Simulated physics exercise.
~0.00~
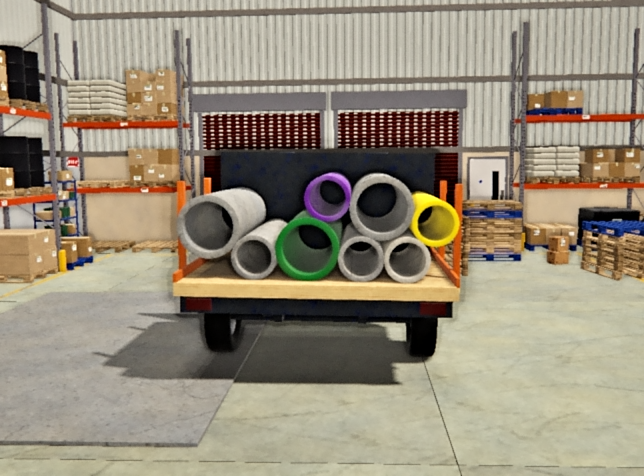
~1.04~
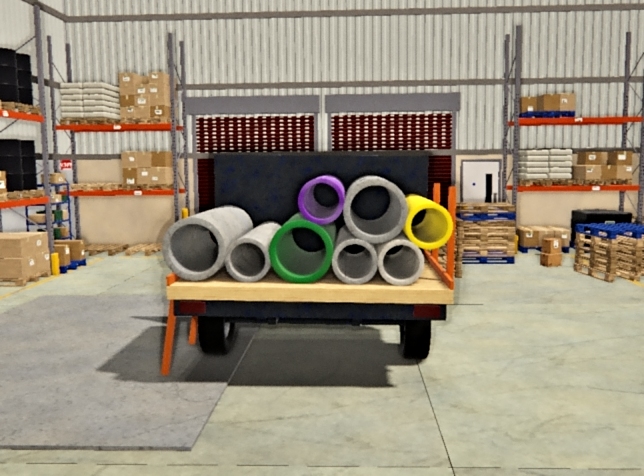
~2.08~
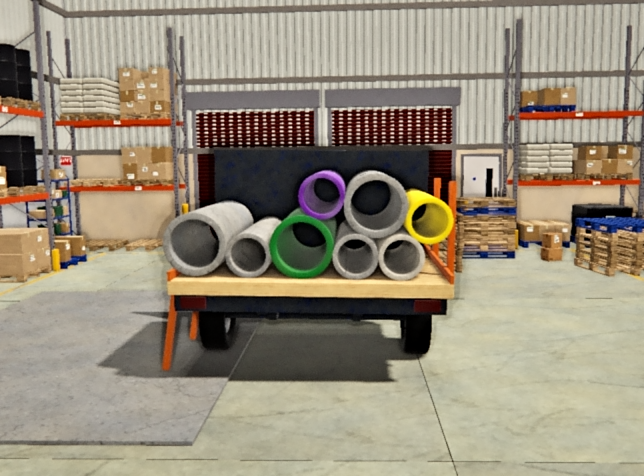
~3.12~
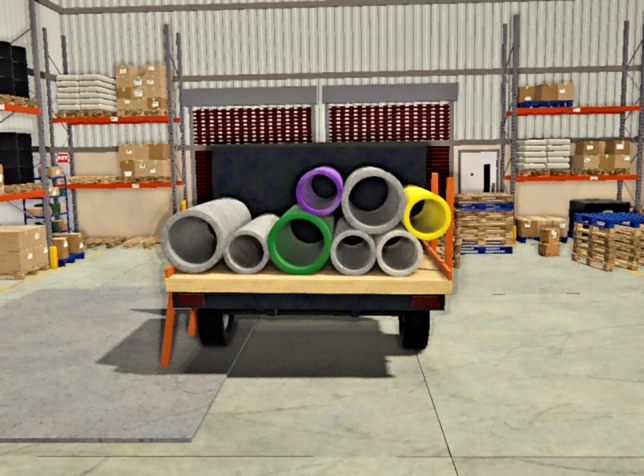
To begin with, eight concrete pipes, among them a green, a yellow and a purple one, lie stacked on the wooden deck of a trailer parked in a warehouse, held between orange posts on both sides. The posts on the left then swing out and down until they hang below the deck edge, while those on the right stay upright. The large grey pipe at the left end sits close to the open edge but does not fall. The purple and yellow pipes stay up on the others, and the green one remains on the deck. As the view sways slightly, the whole stack rests in place, with nothing on the floor.
